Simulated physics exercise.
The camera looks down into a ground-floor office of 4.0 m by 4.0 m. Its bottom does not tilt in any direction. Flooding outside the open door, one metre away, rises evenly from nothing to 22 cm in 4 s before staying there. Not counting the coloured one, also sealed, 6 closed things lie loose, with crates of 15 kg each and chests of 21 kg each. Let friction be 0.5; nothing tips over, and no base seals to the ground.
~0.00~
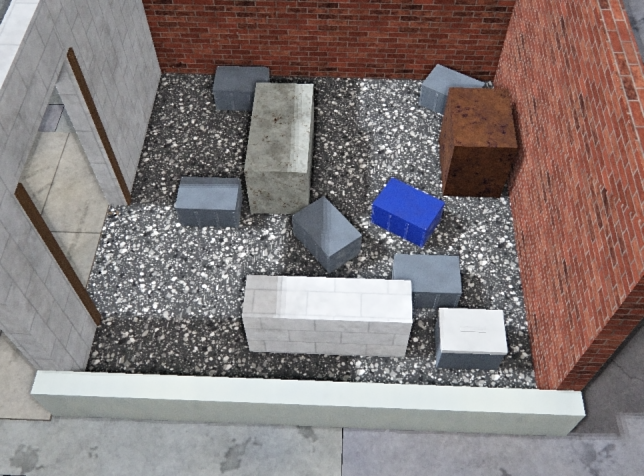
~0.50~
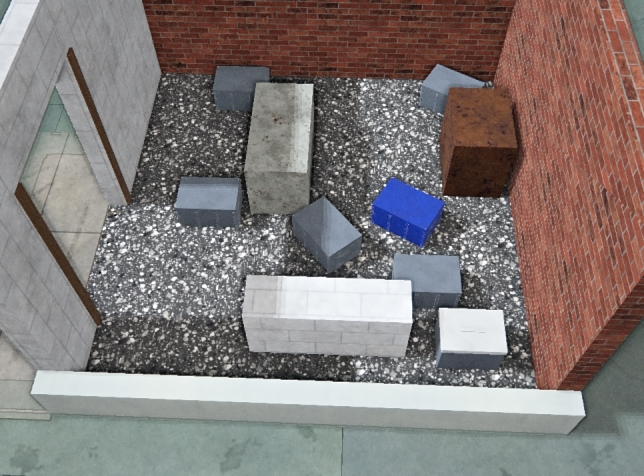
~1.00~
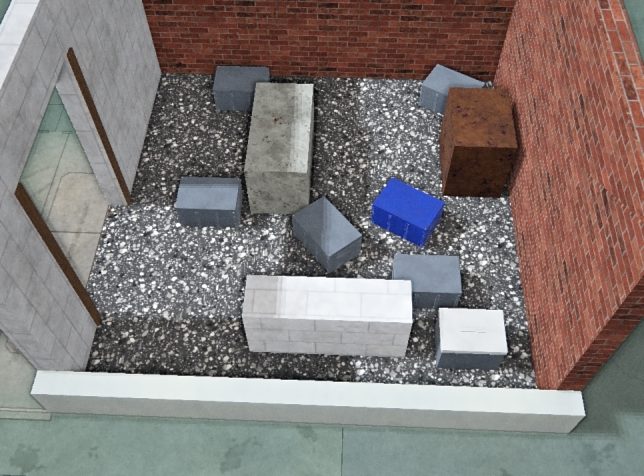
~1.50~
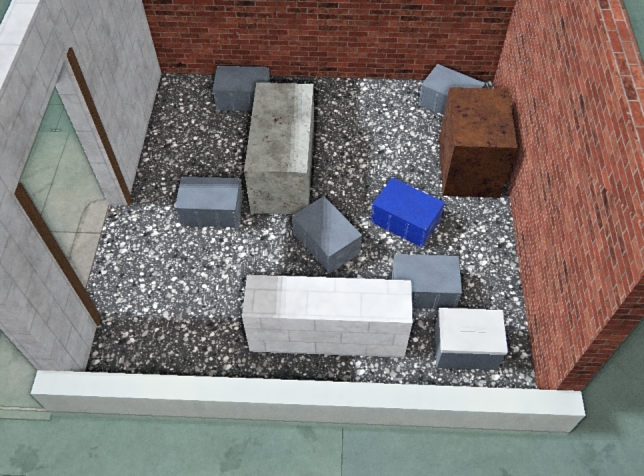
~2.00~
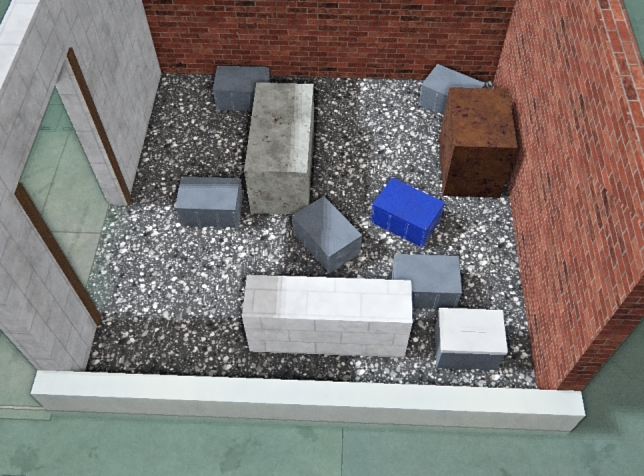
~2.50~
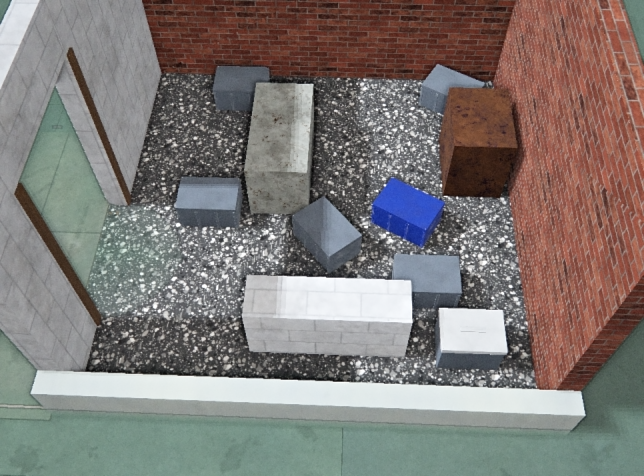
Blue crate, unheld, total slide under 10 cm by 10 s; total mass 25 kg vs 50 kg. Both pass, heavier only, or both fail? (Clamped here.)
Heavier only.
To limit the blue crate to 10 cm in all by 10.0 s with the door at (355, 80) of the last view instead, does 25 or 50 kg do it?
Then only the heavier mass works.
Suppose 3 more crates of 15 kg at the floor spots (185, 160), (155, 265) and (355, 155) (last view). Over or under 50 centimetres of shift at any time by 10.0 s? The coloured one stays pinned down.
Result, in turn - falls shy; exceeds it; exceeds it.
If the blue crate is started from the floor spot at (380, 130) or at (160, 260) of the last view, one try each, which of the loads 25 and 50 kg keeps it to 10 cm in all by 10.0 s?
Note, in order: Both OK; heavier only OK.
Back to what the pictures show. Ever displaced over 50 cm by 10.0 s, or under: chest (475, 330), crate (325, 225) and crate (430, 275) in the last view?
Reading the three in turn gives not surpassed, not surpassed and surpassed.
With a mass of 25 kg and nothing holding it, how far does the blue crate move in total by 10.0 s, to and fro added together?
It would cover some 80 cm all told.
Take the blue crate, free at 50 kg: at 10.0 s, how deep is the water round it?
Roughly 11 cm.
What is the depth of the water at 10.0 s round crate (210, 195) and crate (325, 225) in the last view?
About 6 and 12 cm.
After 3.5 s the blue crate would be 0 cm from its start with 25 kg and 0 cm from its start with 50 kg; 0 cm of water round it then.
After 4.5 s the blue crate would be 0 cm from its start with 25 kg and 0 cm from its start with 50 kg; 0 cm of water round it then.
After 7.0 s the blue crate would be 8 cm from its start with 25 kg and 0 cm from its start with 50 kg; 5 cm of water round it then.
After 10.0 s the blue crate would be 72 cm from its start with 25 kg and 0 cm from its start with 50 kg; 11 cm of water round it then.
